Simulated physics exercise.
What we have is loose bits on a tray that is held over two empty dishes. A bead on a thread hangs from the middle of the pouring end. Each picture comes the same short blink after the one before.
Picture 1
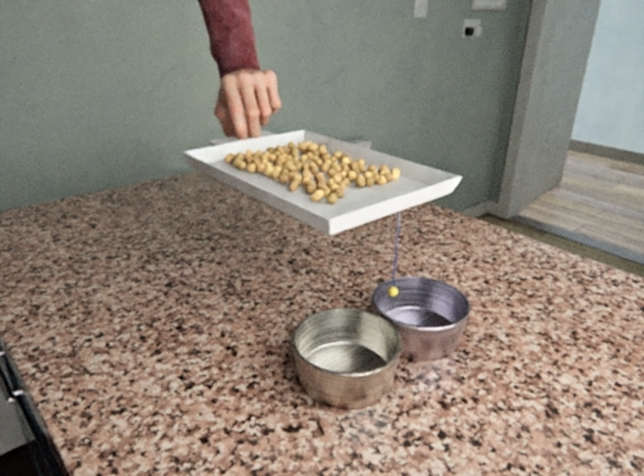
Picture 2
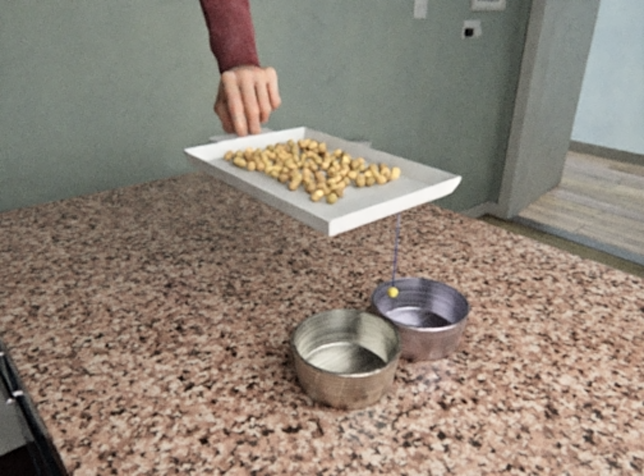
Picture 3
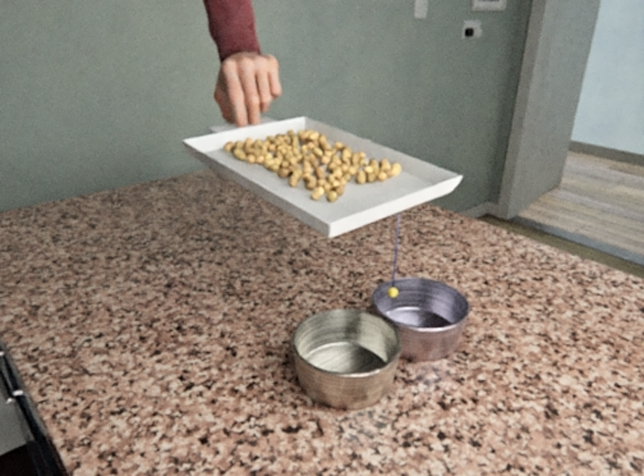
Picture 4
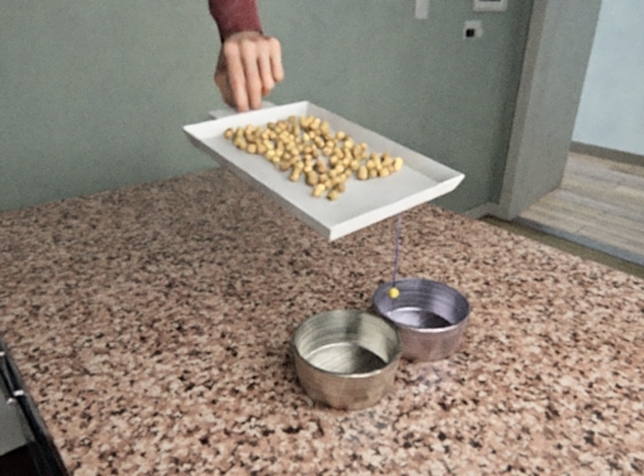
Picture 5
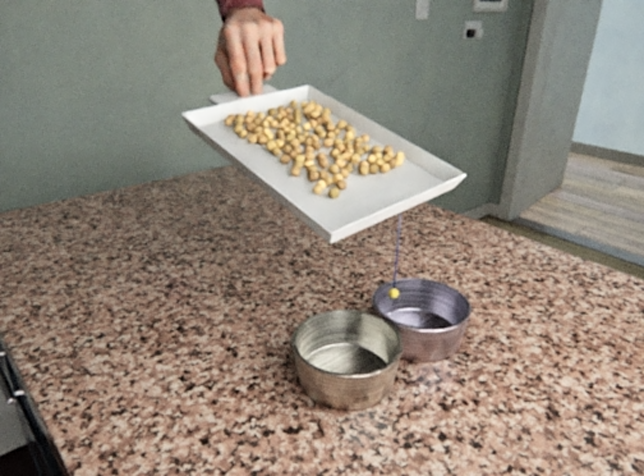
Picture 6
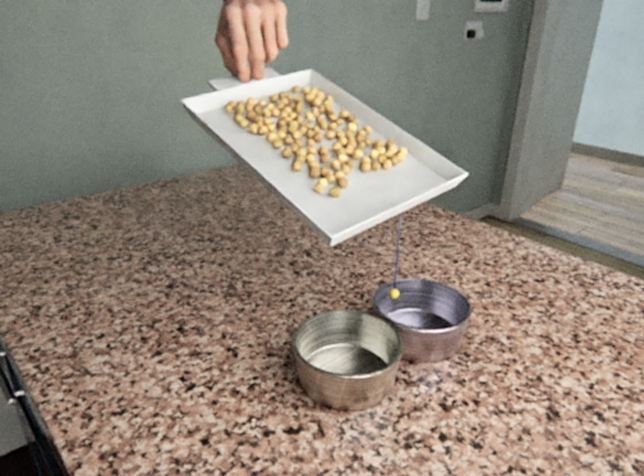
To begin with, a hand holds a white tray of dried chickpeas nearly level above two empty metal dishes on a speckled countertop. The hand then steadily raises the back of the tray, so it slopes toward its pouring end, whose left corner dips slightly lowest while the chickpeas stay clustered on it.
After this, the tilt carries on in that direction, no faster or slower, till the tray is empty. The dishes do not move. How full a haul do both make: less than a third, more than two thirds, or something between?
Caught overall: More than two thirds.
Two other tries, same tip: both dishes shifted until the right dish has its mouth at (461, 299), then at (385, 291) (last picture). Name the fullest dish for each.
The first try: The left dish. The second: The left one.
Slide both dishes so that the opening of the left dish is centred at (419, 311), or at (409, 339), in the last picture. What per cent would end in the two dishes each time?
Near 10 % and 40 %.
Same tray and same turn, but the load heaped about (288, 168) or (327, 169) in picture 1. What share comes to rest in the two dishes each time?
First some 90, then 80 per cent.
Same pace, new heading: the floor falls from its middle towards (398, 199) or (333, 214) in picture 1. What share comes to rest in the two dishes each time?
The first gives 50 %, the second 90 %.
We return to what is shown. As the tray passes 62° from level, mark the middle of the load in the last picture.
Roughly at (355, 217).
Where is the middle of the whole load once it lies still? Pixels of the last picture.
Near (353, 375).
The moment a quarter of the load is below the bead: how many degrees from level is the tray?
At about 75°.
Soon, tray tipped steeply; most on the tray; a stray few in the left dish; a small part in the air.
A while on, tray tipped right over; about half on the tray; about a third in the left dish; a small part outside both; a small part in the air.
Towards the end, tray tipped past a quarter turn; most in the left dish; a stray few in the right dish; about a quarter outside both.
Finally, tray tipped past a quarter turn; most in the left dish; a stray few in the right dish; about a quarter outside both.
